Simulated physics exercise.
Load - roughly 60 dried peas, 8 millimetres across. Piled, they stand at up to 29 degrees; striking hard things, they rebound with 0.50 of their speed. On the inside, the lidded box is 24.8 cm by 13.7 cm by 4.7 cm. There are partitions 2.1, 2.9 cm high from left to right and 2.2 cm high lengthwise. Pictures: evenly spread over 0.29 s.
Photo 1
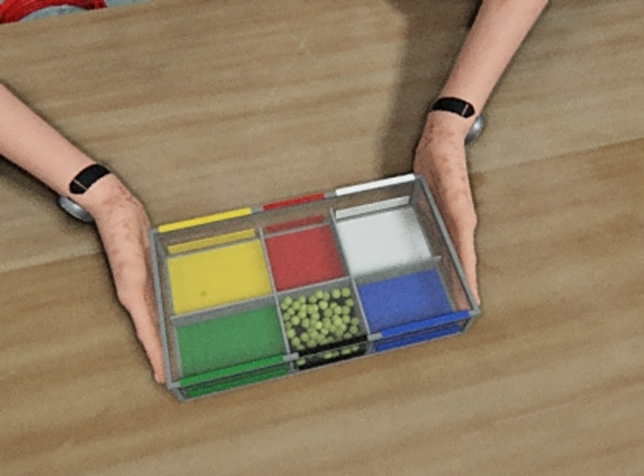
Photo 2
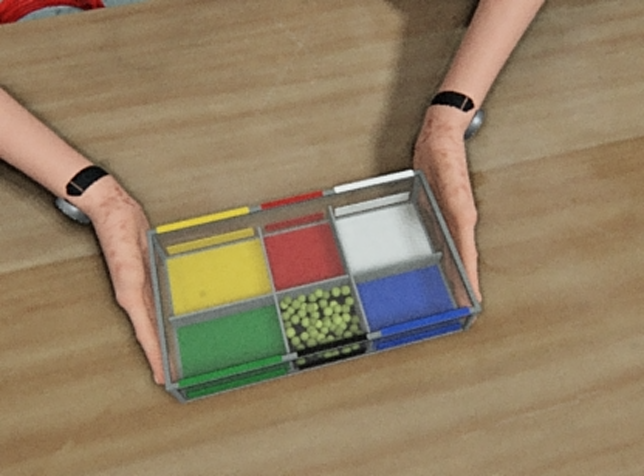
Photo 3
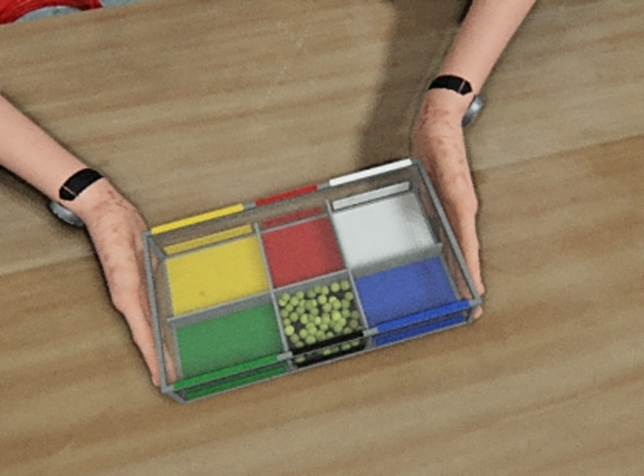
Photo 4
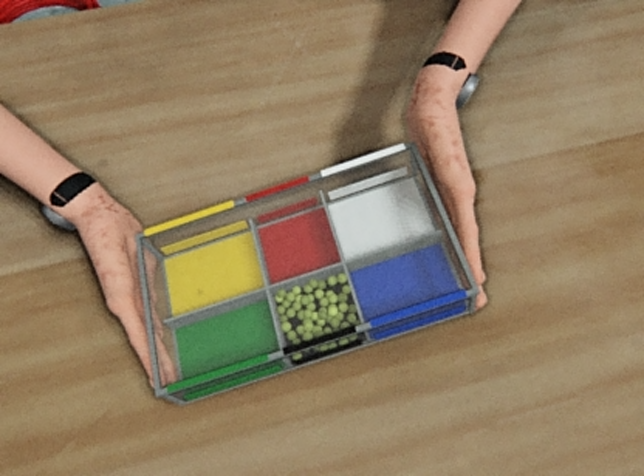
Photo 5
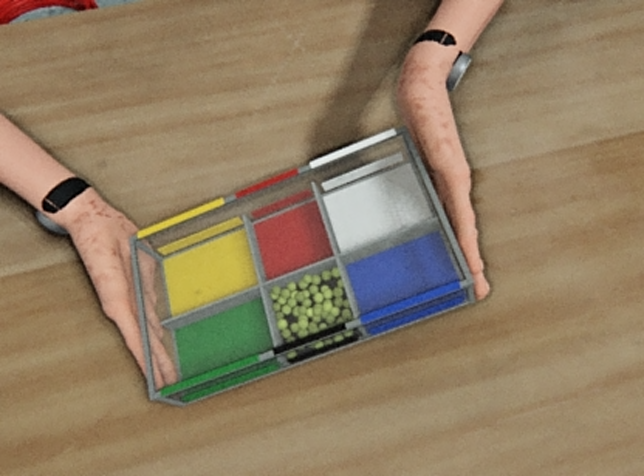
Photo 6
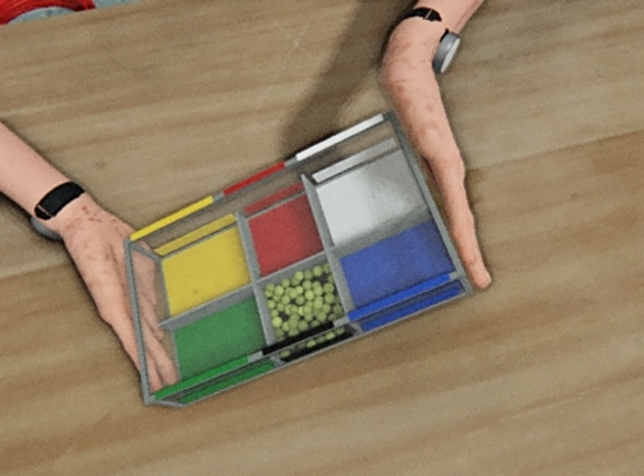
A clear box with six compartments, held between two hands, sits over a pale wooden table seen from above by a still camera. Yellow, red and white sections line the back, with green, small round green peas and blue along the front. At first it barely moves, then the right hand raises its side, tilting the box steadily down to the left while the peas stay bunched in their compartment.
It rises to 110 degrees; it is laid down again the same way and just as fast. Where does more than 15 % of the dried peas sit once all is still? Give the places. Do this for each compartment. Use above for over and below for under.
Verdicts: Red compartment below, blue compartment below, green compartment above, yellow compartment below, white compartment below, black compartment below.
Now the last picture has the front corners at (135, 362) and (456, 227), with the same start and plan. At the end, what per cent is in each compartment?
In per cent, the final split is red 0, blue 0, green 0, yellow 100, white 0, black 0.
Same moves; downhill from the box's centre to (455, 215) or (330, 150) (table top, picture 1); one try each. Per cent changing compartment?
Roughly 95 % for the first direction, roughly 100 % for the second.
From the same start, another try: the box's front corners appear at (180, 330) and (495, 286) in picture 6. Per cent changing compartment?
It comes to around 100 per cent in that case.
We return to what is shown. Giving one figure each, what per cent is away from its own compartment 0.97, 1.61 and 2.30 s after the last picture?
Taking the three times in turn, it reads 85, 100 and 100.
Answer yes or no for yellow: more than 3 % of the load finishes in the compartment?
For yellow, the answer is affirmative.
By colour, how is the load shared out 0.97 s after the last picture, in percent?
Red 0, blue 0, green 80, yellow 5, white 0, black 15.
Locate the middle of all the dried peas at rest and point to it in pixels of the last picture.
Approximately (195, 363) in the last view.
Then, 0.97 s after the last picture, tilt 109 degrees; green 80 %, yellow 5 %, black 15 %.
Then, 1.61 s after the last picture, tilt 48 degrees; green 95 %, yellow 5 %.
Then, 2.30 s after the last picture, tilt 0 degrees; green 95 %, yellow 5 %.
In the end, red 0 %, blue 0 %, green 95 %, yellow 5 %, white 0 %, black 0 %.
